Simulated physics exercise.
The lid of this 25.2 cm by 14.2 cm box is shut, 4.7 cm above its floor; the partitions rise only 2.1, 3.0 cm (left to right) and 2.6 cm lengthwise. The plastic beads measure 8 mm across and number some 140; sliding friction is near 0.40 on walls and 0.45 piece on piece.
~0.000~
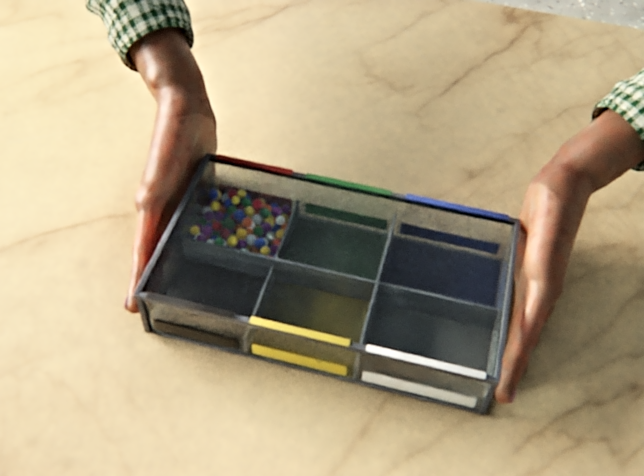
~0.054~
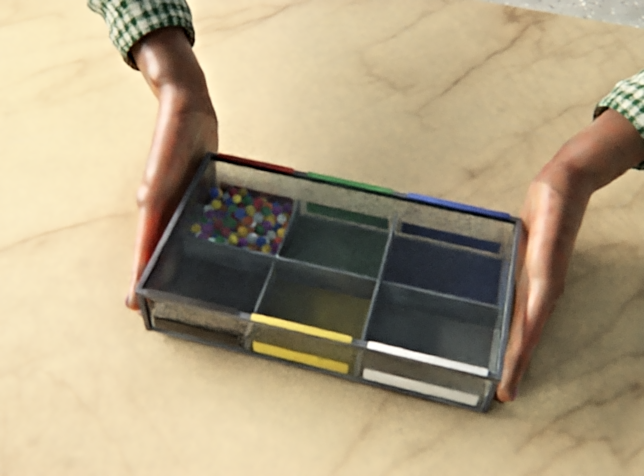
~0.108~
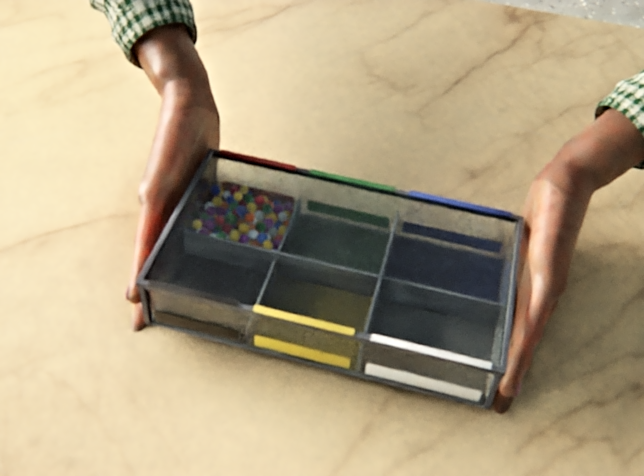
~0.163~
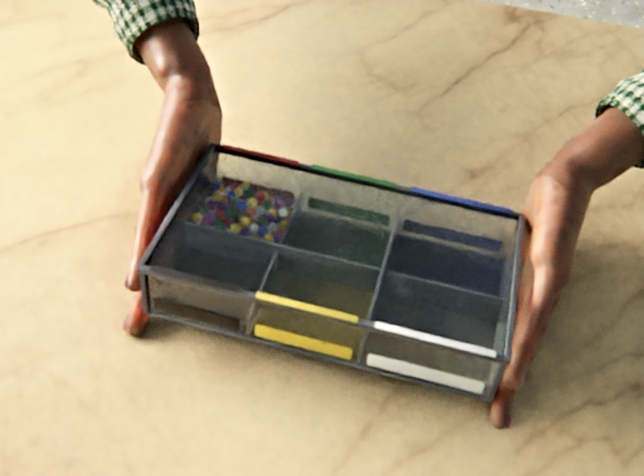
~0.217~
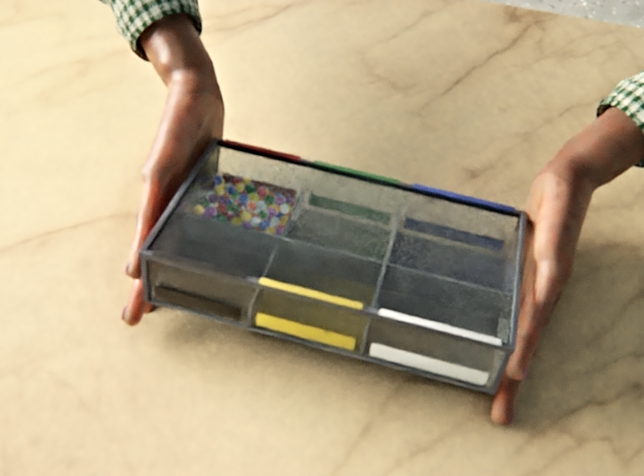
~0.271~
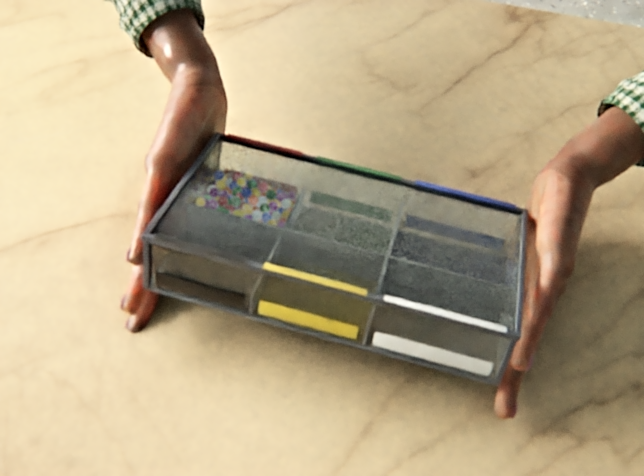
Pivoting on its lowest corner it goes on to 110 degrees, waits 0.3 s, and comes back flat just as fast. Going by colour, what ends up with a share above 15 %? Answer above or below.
Red compartment: Above; blue compartment: Below; green compartment: Above; yellow compartment: Below; white compartment: Below; black compartment: Below.
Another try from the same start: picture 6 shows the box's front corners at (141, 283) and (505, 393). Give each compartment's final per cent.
Red 0; blue 0; green 0; yellow 60; white 40; black 0.
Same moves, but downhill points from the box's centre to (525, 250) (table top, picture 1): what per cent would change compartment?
Some 95 per cent.
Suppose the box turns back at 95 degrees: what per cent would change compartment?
Some 25 per cent.
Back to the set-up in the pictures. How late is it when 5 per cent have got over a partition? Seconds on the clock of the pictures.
Near 1.45 s.
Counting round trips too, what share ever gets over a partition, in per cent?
Some 25 per cent.
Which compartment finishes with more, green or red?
It is the red one.
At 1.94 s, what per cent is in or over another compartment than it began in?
About 25 per cent.
After 1.94 s, tilt 110 degrees; red 75 %, blue 5 %, green 20 %.
After 3.05 s, tilt 56 degrees; red 75 %, blue 5 %, green 20 %.
After 4.13 s, tilt 0 degrees; red 75 %, blue 5 %, green 20 %.
In the end, at 4.7 s, red 75 %, blue 5 %, green 20 %, yellow 0 %, white 0 %, black 0 %.
